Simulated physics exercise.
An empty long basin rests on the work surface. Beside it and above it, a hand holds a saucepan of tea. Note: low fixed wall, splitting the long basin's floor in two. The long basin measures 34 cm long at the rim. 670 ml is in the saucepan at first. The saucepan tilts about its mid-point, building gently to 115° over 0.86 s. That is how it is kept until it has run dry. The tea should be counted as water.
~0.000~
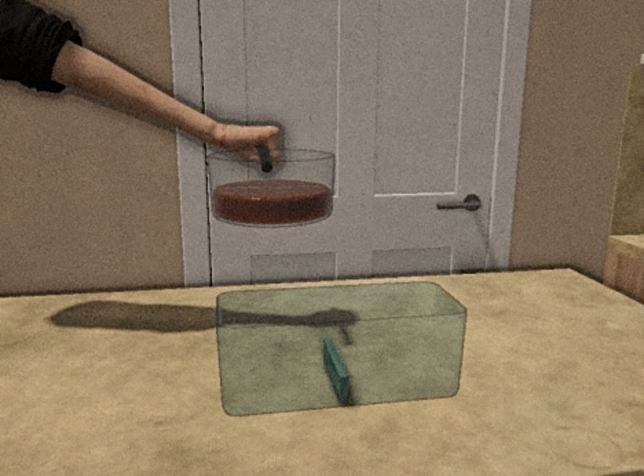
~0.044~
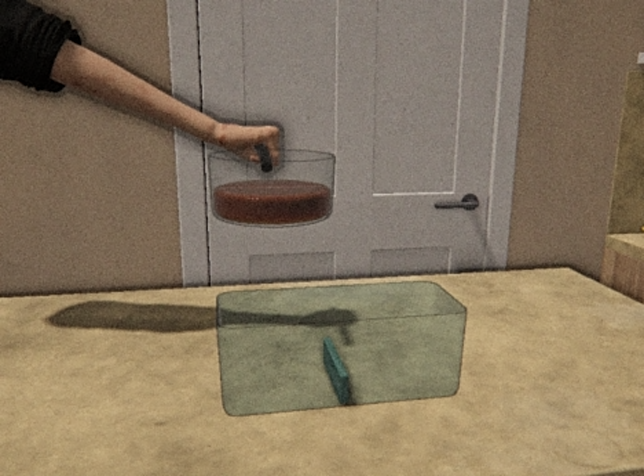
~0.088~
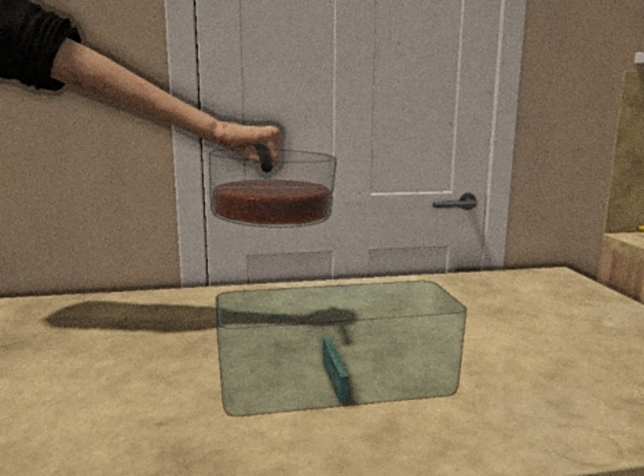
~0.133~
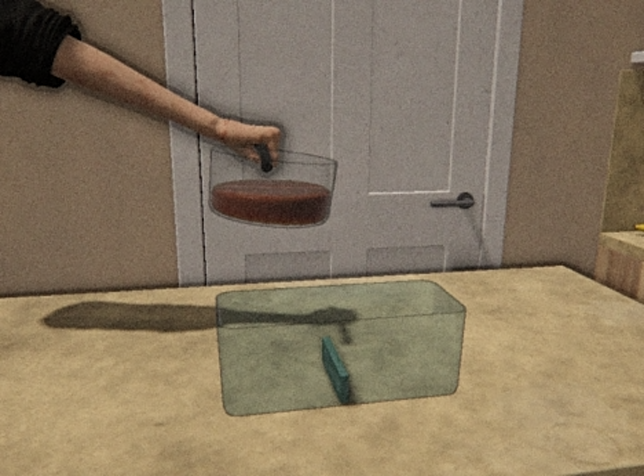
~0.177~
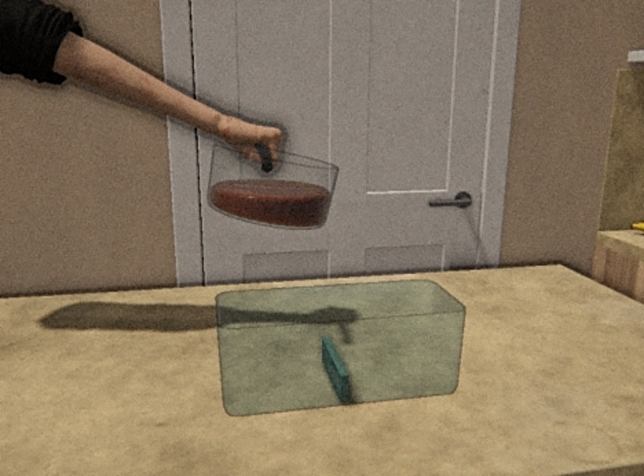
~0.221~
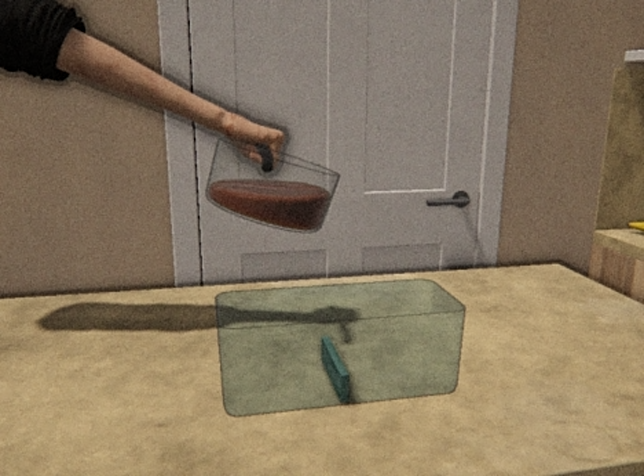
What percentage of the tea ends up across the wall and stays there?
About 68 per cent.
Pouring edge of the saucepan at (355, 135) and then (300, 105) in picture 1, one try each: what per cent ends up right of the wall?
90 and 50 %.
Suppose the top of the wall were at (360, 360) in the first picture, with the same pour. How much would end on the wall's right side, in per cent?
Then roughly 45 per cent would end up there.
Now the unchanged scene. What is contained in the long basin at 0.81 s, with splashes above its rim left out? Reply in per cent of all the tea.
About 78 per cent.
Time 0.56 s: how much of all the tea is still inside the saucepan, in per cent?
Roughly 48 percent.
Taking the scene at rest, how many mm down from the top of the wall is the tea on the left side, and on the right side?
Left roughly 32 mm; right roughly 20 mm.
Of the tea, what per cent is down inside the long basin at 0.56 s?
The basin holds roughly 6 in a hundred parts at that moment.
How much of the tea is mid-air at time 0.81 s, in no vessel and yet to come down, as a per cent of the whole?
Roughly 14 %.
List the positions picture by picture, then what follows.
In the first frame, it leans 0°; its right rim is at (333, 156); the tea meets the walls at (213, 189) and (330, 187); the long basin's rim runs from (217, 311) to (451, 297); the wall's top is at (335, 357).
In the second frame, it leans 1°; its right rim is at (333, 156); the tea meets the walls at (213, 189) and (330, 187).
In the third frame, it leans 3°; its right rim is at (334, 159); the tea meets the walls at (212, 189) and (329, 187).
In the fourth frame, it leans 7°; its right rim is at (335, 163); the tea meets the walls at (211, 188) and (329, 188).
In the fifth frame, it leans 12°; its right rim is at (336, 168); the tea meets the walls at (210, 187) and (329, 189).
In the sixth frame, it leans 18°; its right rim is at (337, 175); the tea meets the walls at (208, 185) and (329, 189).
Then, 0.56 s in, the tilt is 84° and 48 per cent is still to pour, 0 is left of the wall and 6 right of it.
Then, 0.81 s in, the tilt is 114° and 8 per cent is still to pour, 15 is left of the wall and 64 right of it.
Then, 1.08 s in, the tilt is 115° and 0 per cent is still to pour, 30 is left of the wall and 68 right of it.
Then, 1.36 s in, the tilt is 115° and 0 per cent is still to pour, 30 is left of the wall and 68 right of it.
Finally, 30 per cent lies left of the wall, 68 right of it and 1 outside.
